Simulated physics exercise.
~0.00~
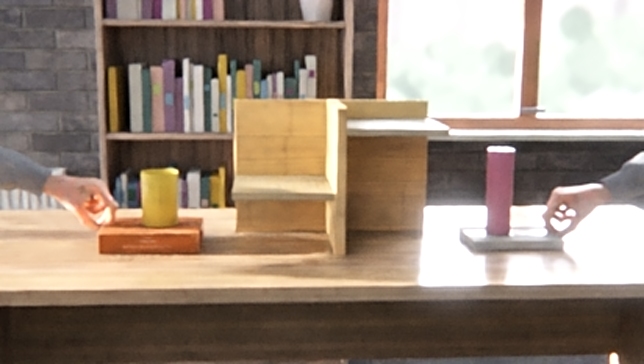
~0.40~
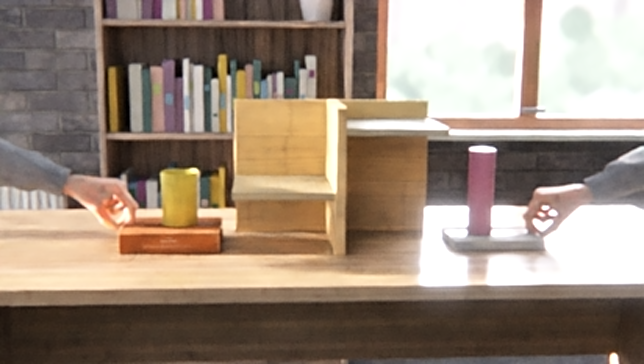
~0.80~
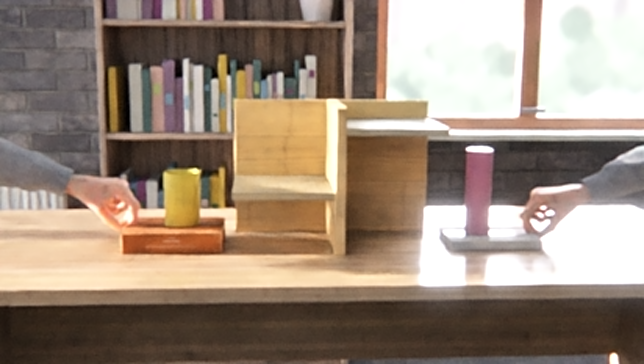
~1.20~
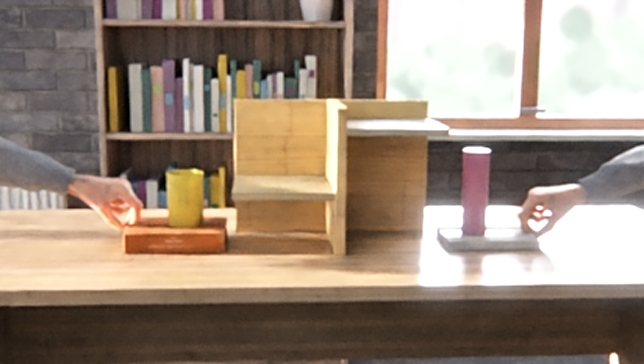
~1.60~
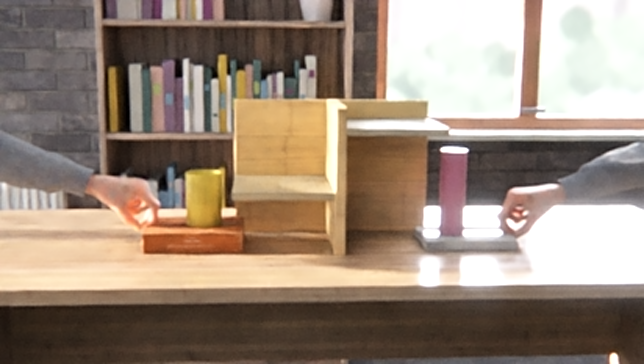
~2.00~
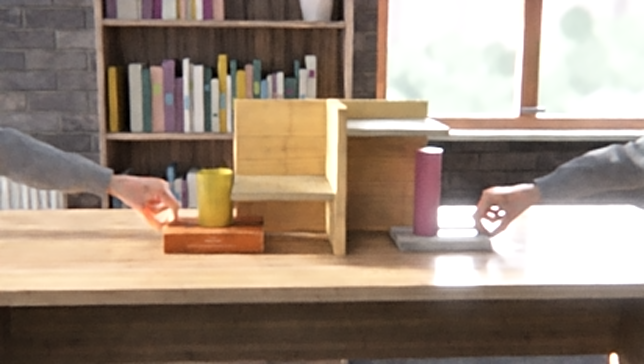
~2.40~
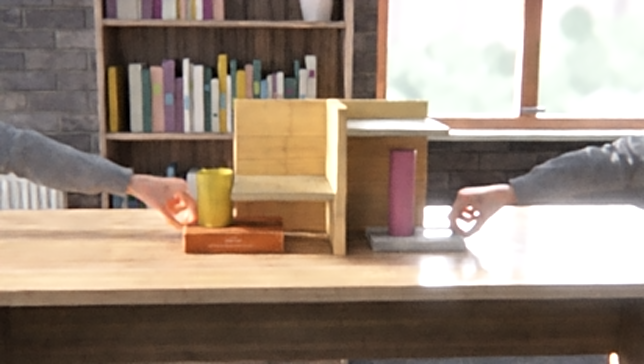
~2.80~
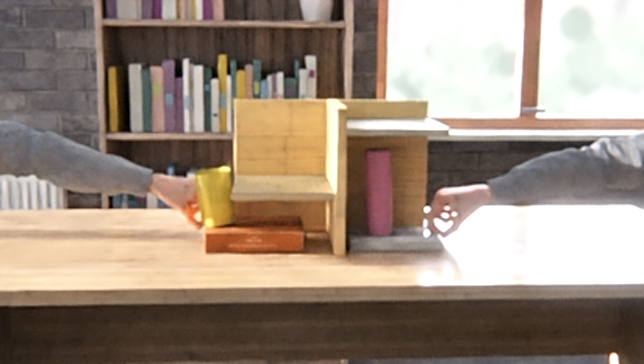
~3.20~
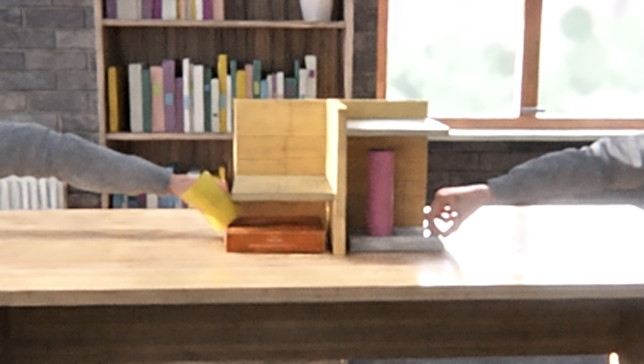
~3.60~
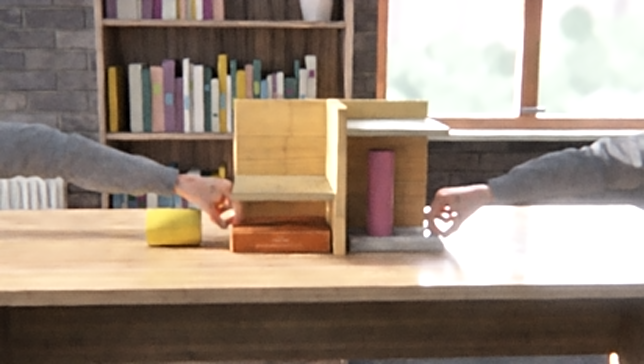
On a wooden table before a bookcase and a bright window, a wooden stand sits between two hands, a yellow beaker upright on an orange box at left and a tall pink candle on a pale box at right. The hands slide both boxes inward, pausing briefly before continuing. The beaker meets the edge of the stand's lower left shelf and stops while its box keeps moving beneath. The candle passes under the higher right shelf and stays standing inside. Pushed farther, the orange box slips under the shelf as the beaker tips left and ends on its side on the table.
